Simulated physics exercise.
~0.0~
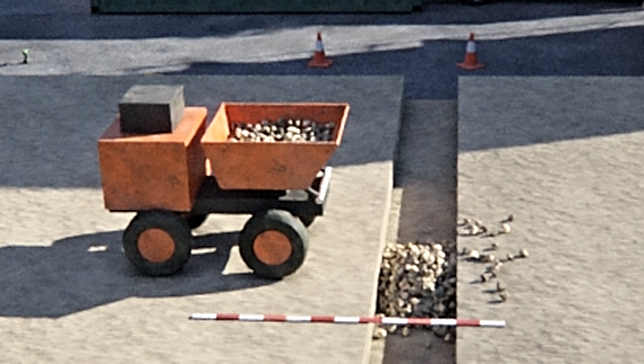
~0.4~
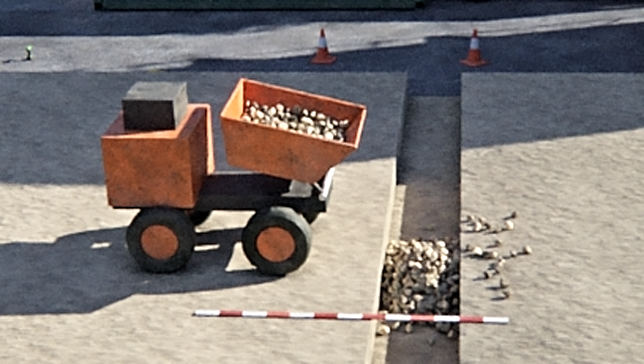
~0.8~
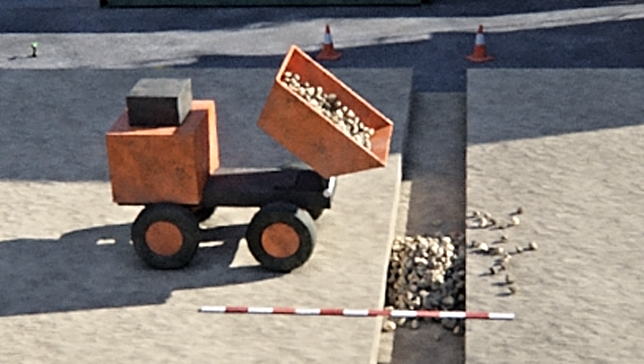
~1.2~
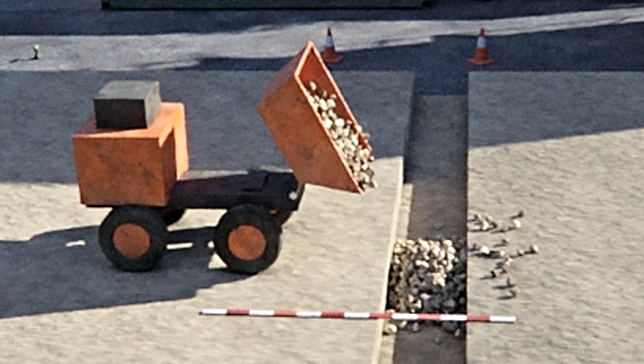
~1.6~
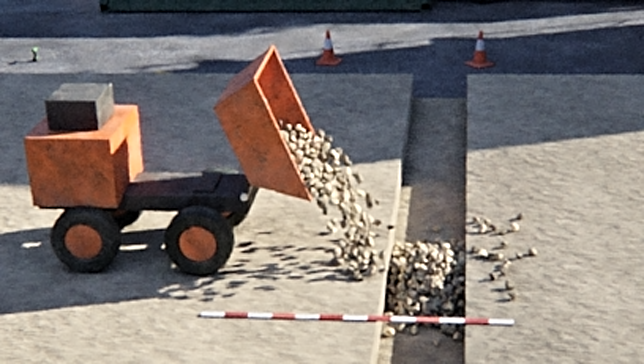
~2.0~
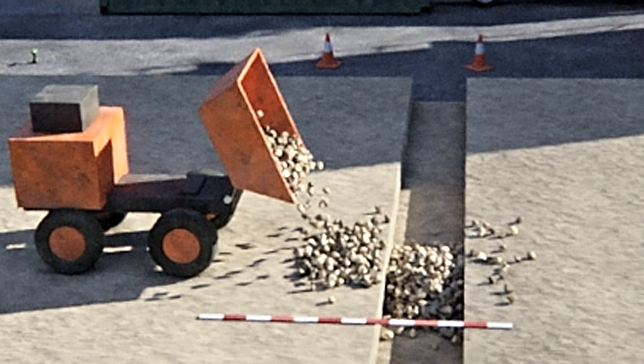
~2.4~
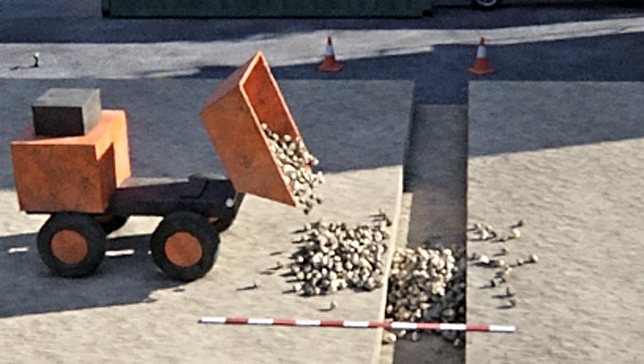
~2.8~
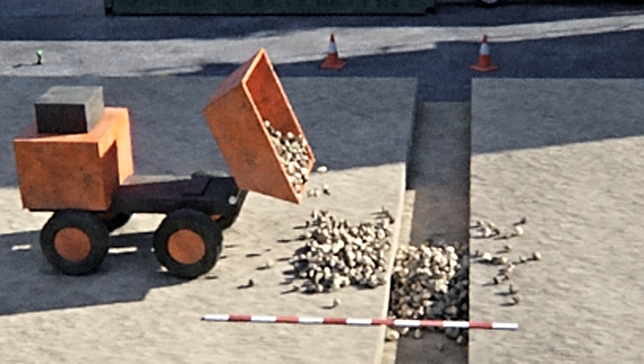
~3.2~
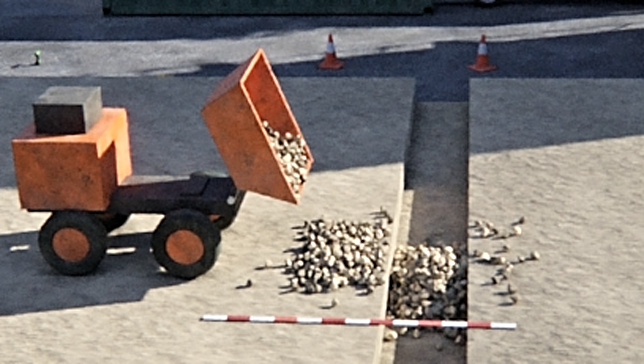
In this clip, an orange dumper tips its stone-filled skip beside a trench already partly filled with stones, then rolls back to the left. Stones pour mostly onto the ground short of the trench, forming a heap at its edge, and the skip stays raised with many still inside.
